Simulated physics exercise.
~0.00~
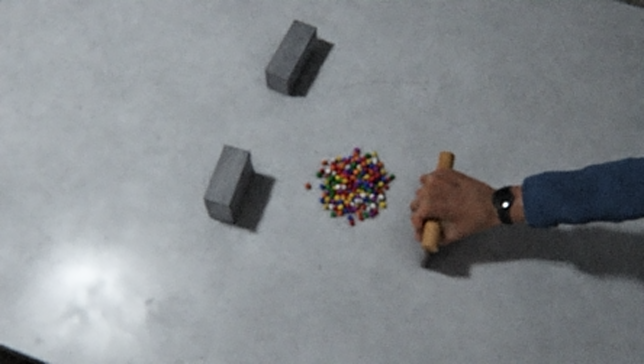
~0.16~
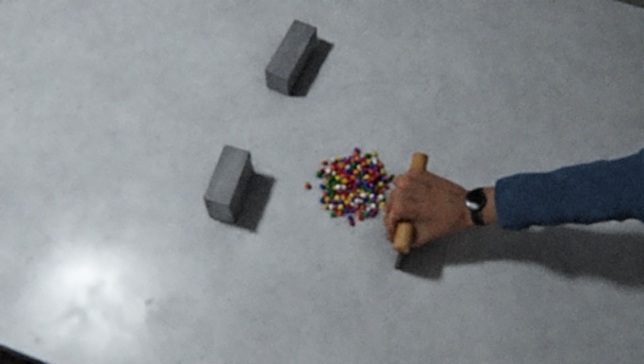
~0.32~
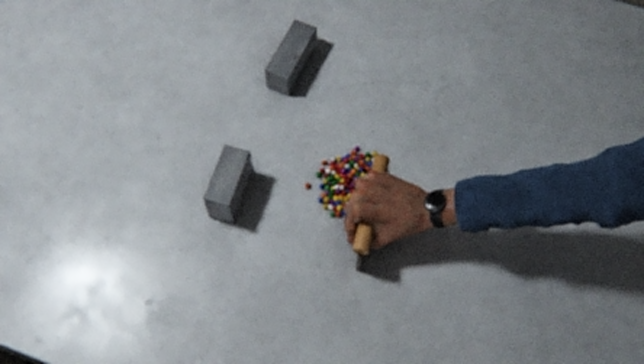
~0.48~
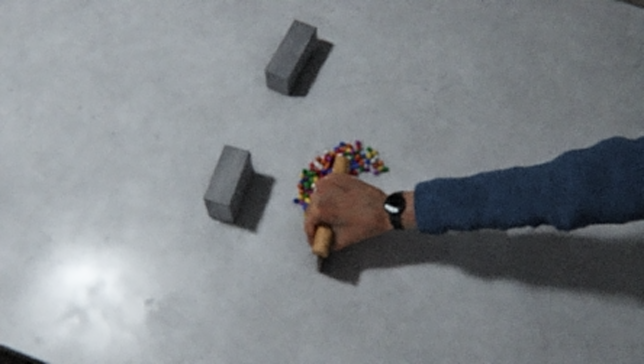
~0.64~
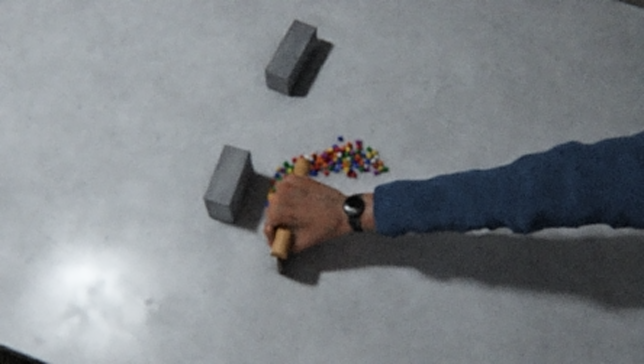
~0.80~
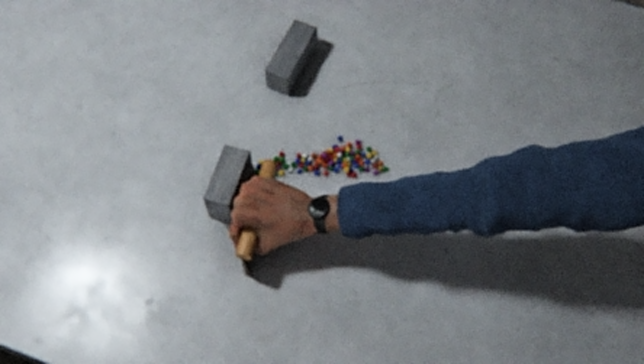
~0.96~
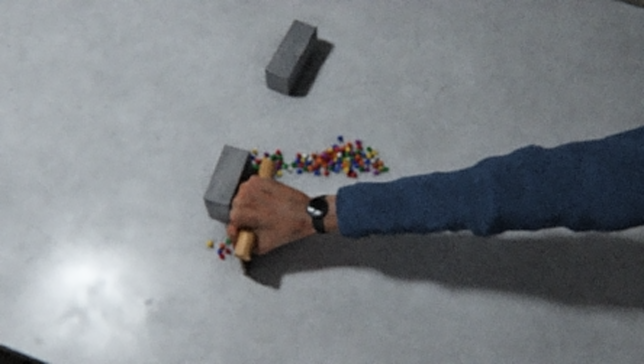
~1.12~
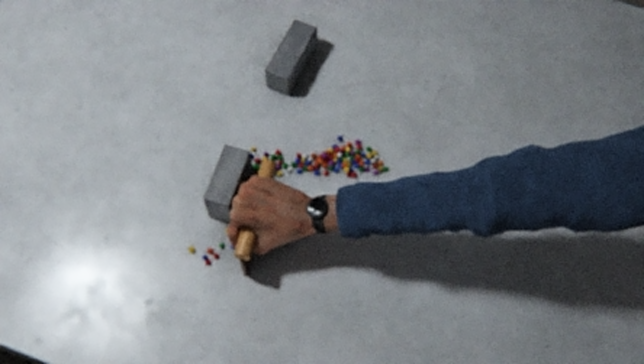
On a pale grey surface, a hand in a blue sleeve pushed a wooden-handled scraper left through a pile of colourful beads, stopping beside the nearer grey block as a few beads slipped around its lower end and most stayed short of the blocks.
